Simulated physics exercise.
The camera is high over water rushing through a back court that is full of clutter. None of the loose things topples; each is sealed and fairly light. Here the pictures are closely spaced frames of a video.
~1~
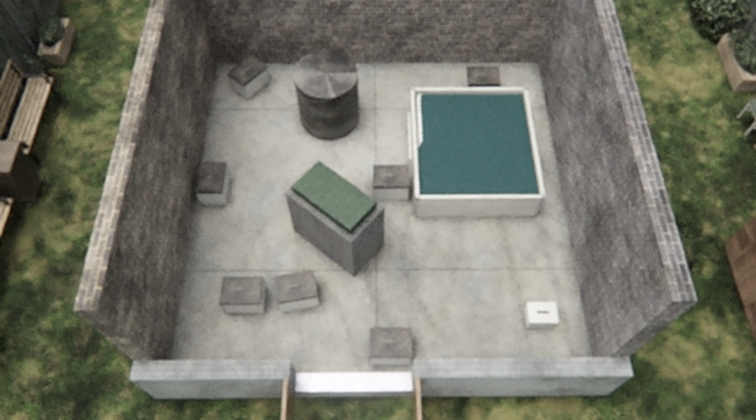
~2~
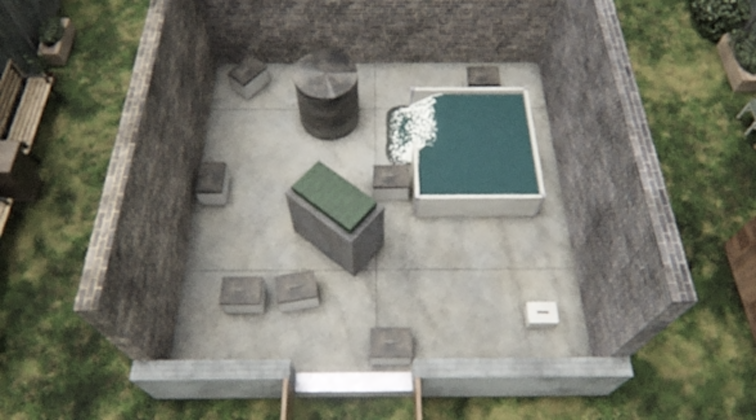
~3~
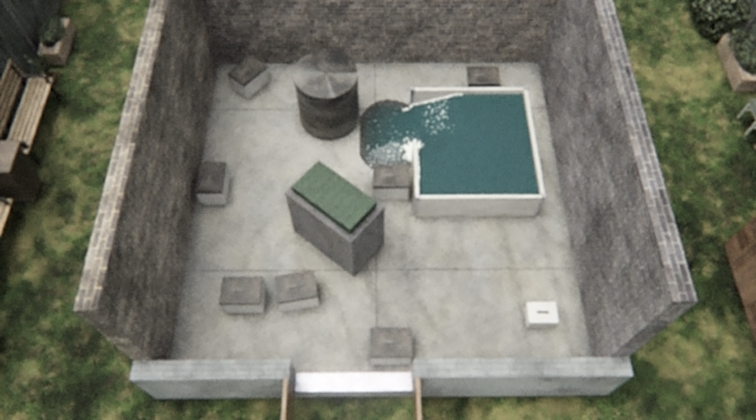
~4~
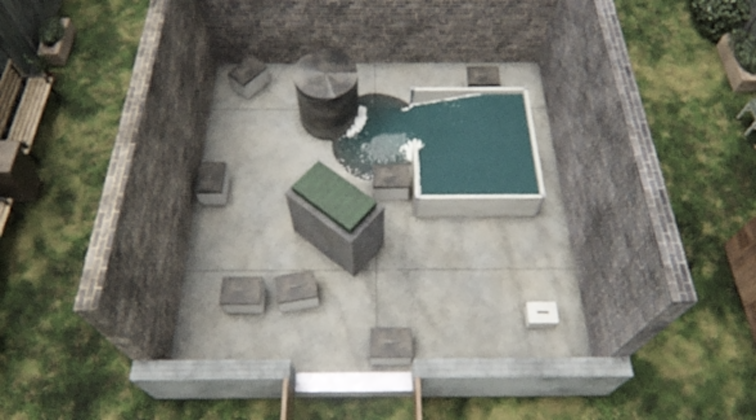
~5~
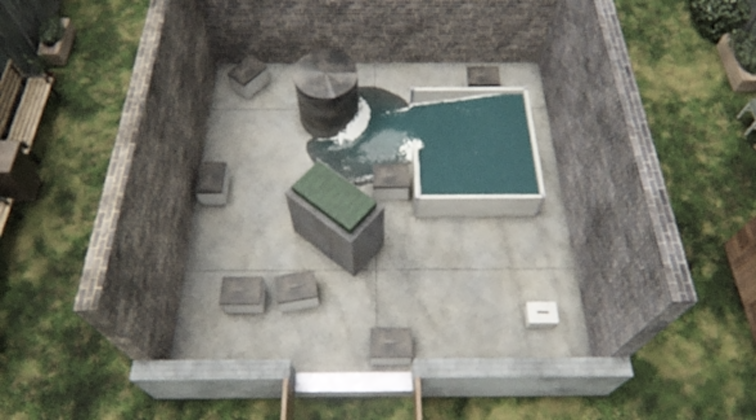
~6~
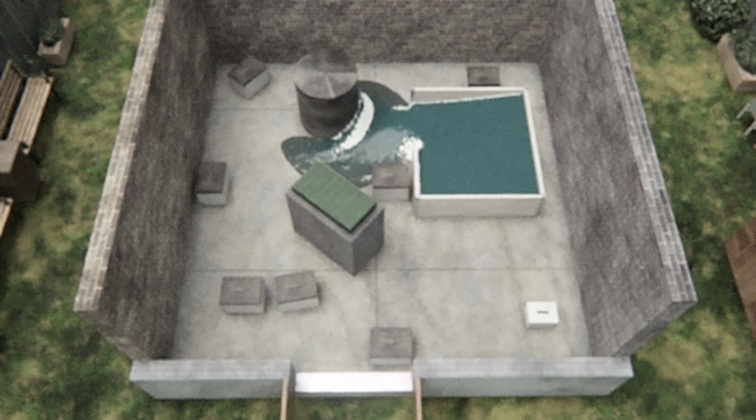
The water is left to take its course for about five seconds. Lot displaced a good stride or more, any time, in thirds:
Share shifted well: Low, below a third.
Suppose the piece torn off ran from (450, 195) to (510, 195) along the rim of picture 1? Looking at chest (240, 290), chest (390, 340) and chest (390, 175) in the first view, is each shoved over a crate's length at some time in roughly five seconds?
As listed: Not that far, pushed that far, no.
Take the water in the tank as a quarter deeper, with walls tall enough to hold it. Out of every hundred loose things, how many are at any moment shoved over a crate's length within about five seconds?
Around 20 in a hundred.
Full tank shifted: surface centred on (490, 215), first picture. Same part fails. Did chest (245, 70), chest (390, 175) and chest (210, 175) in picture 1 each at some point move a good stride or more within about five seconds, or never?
Well, the first one got driven a long way, the second got driven a long way, and the third got driven a long way.
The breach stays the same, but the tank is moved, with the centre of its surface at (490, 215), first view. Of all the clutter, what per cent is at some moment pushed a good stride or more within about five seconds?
Estimate: Close to 40 per cent.
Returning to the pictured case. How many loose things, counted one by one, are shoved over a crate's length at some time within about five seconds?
Exactly 1.
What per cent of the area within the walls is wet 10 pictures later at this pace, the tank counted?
About 45 percent.
A moment on, 0 of 8 are well off their spots; 0 afloat.
Next, 0 of 8 are well off their spots; 0 afloat.
Later, 0 of 8 are well off their spots; 2 afloat.
In the end, 1 of 8 are well off their spots, and 1 have been at some point; 2 afloat.
